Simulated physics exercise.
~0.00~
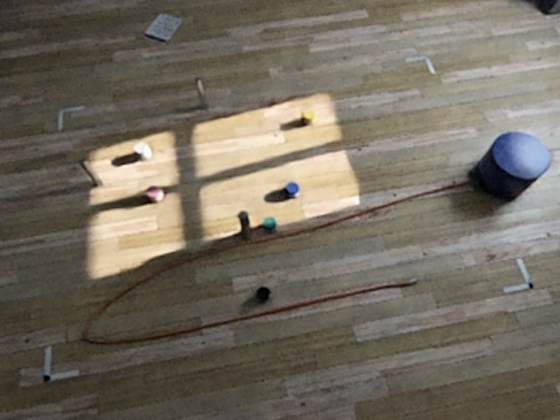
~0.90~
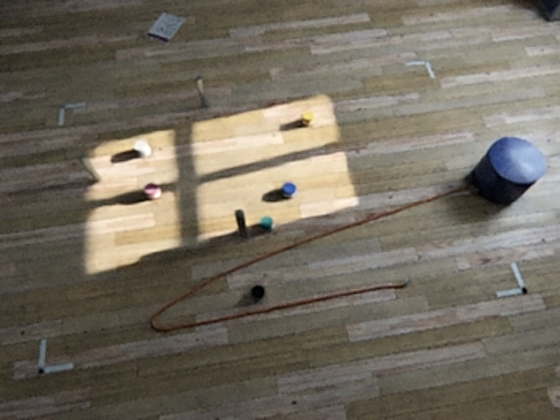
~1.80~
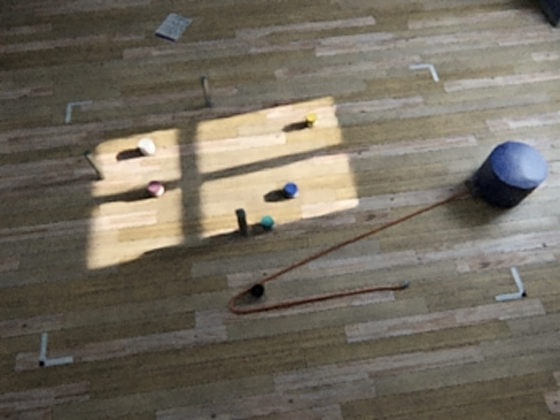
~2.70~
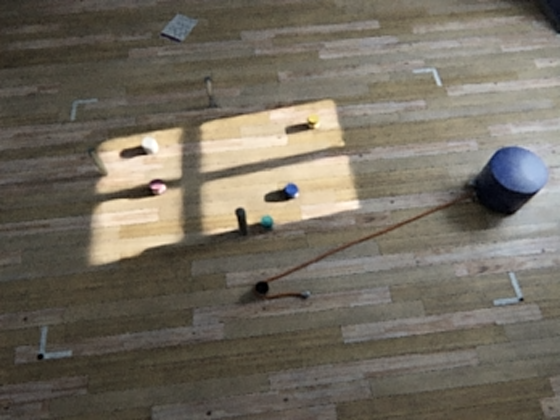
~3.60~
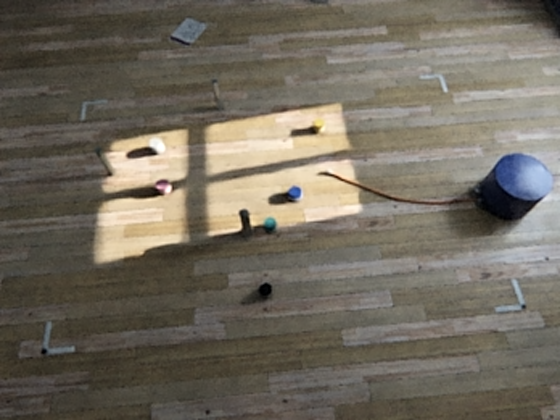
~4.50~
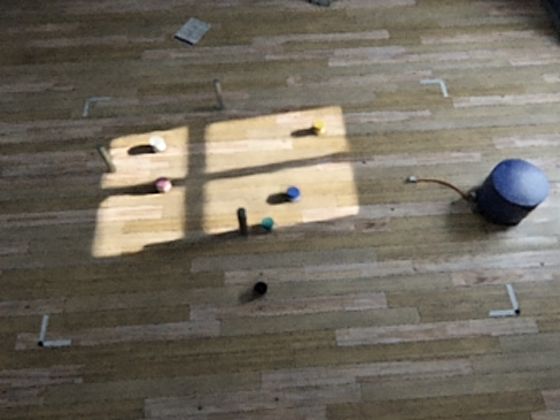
Sunlit workshop floor with small containers and posts, a blue reel drawing in its lead until a short end remains out.
